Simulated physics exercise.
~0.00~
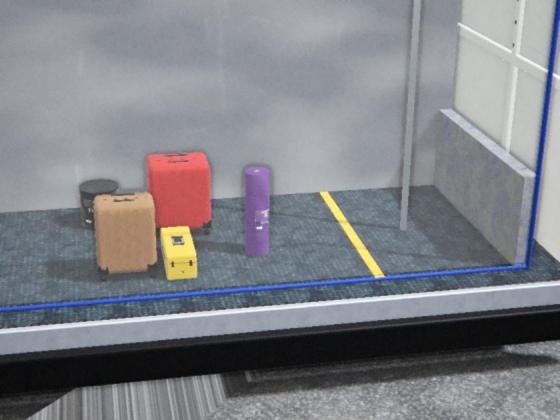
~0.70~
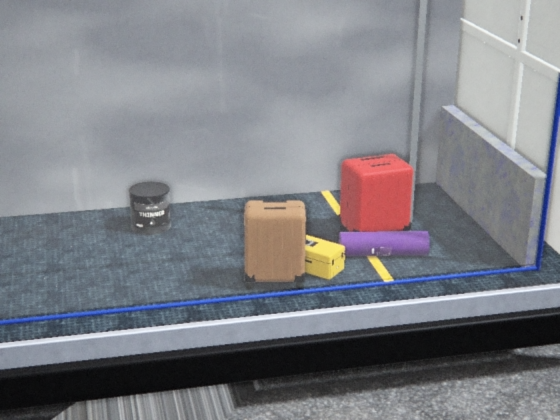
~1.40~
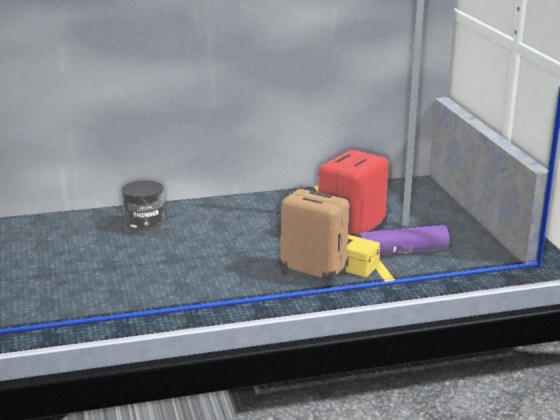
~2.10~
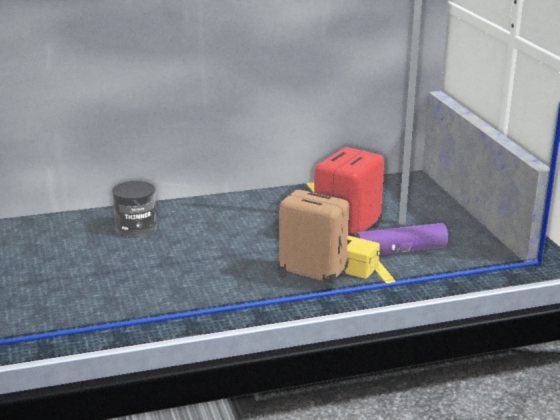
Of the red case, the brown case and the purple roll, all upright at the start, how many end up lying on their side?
Just one of them ends up on its side, the purple roll, while both wheeled cases stay upright.
